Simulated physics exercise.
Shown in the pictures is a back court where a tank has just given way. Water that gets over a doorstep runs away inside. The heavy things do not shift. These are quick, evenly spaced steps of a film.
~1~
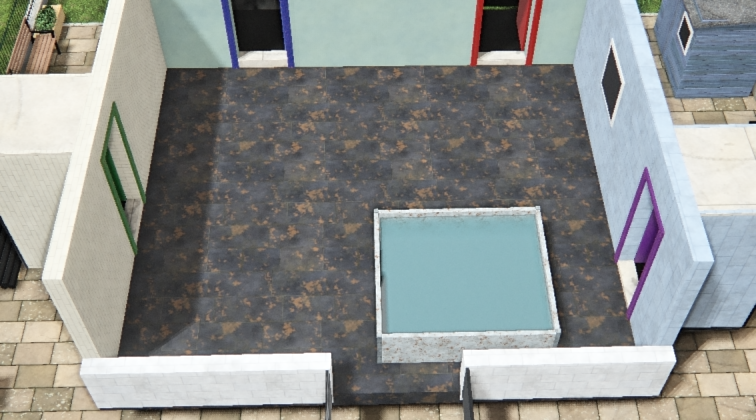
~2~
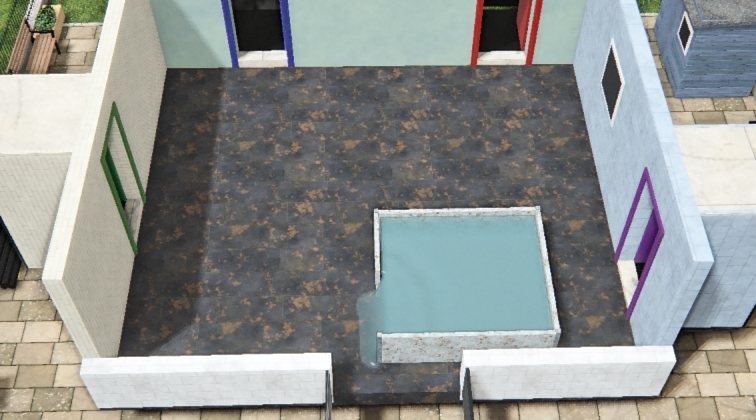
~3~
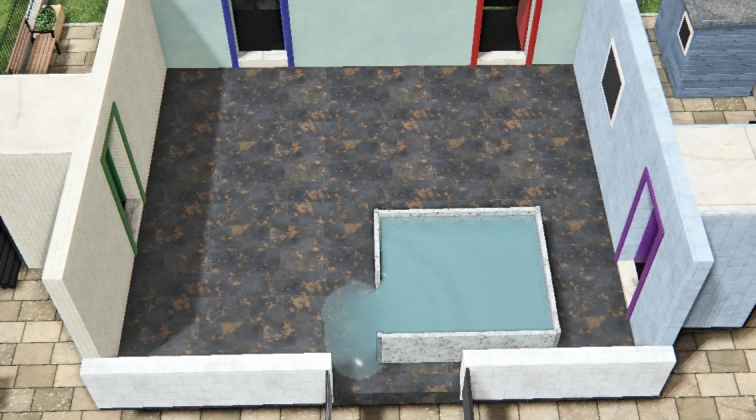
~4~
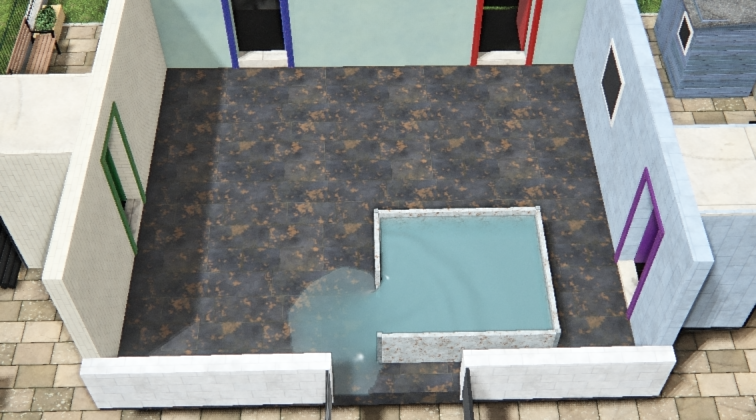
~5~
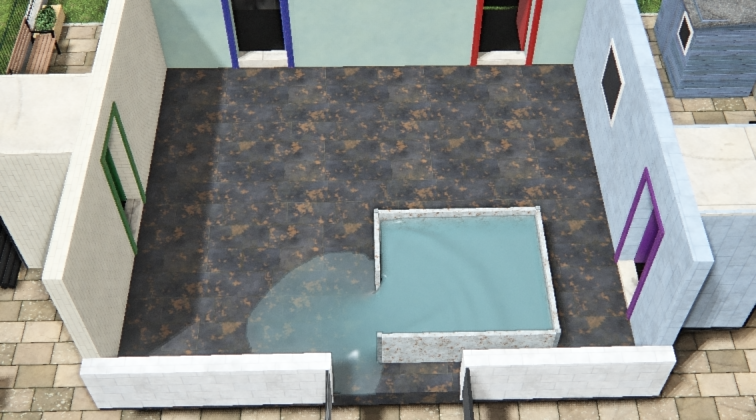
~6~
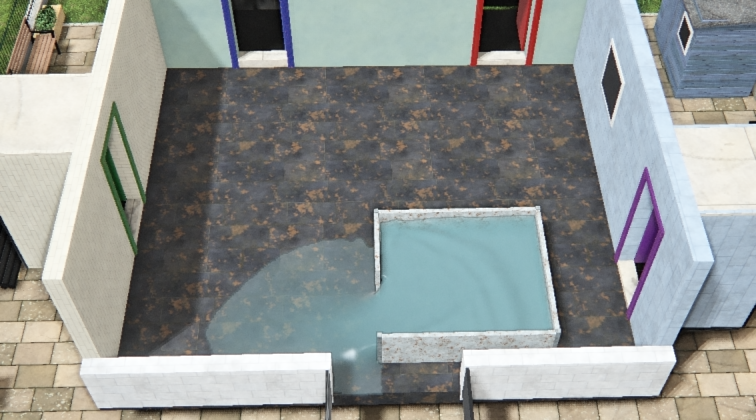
At the start, a low-walled tank of blue-green water sits still on the dark, mottled floor of a walled court. Water then pours out through a gap at its left side, near the front corner, and spreads leftward across the floor in a widening, see-through sheet, while ripples cross the tank.
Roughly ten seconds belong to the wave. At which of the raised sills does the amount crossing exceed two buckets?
As I see it, red door: Little enough water; purple door: Little enough water; blue door: Little enough water; green door: Little enough water.
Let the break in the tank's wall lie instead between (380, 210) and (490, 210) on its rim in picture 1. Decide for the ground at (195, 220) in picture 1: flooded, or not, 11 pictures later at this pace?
Still dry.
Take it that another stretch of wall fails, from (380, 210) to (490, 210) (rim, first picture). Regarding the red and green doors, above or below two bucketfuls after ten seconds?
Well, the red one is swamped, while the green one is safe.
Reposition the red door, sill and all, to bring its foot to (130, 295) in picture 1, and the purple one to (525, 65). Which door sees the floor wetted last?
The answer is the purple-painted one.
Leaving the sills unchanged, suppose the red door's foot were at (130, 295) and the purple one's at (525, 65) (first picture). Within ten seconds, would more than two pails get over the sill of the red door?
Red is flooded.
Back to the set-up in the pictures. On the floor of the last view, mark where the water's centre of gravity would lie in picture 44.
Near (315, 234) in the last view.
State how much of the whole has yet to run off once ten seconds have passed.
Near 92 in a hundred.
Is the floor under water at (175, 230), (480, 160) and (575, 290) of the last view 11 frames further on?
In that order the points end up soaked, high and dry and high and dry.
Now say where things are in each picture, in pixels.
In the first picture, the water tank at (462, 272) is whole and still.
In the second picture, the front is at (368, 295), out from the gap at (381, 321).
In the third picture, water pours out at (381, 321) and has run to (332, 299).
In the fourth picture, the front is at (296, 310), out from the gap at (381, 322).
In the fifth picture, the front is at (255, 317), out from the gap at (381, 322).
In the sixth picture, the front is at (213, 336), out from the gap at (381, 322).
A moment on, water covers 20 % of the floor; the red door not reached, the purple door not reached, the blue door not reached, the green door not reached.
Next, water covers 25 % of the floor; the red door not reached, the purple door not reached, the blue door not reached, the green door wet at the sill, nothing in.
Then, water covers 30 % of the floor; the red door not reached, the purple door not reached, the blue door not reached, the green door under two buckets in.
Later, water covers 60 % of the floor; the red door not reached, the purple door not reached, the blue door wet at the sill, nothing in, the green door under two buckets in.
In the end, water covers 85 % of the floor; the red door wet at the sill, nothing in, the purple door wet at the sill, nothing in, the blue door wet at the sill, nothing in, the green door under two buckets in.
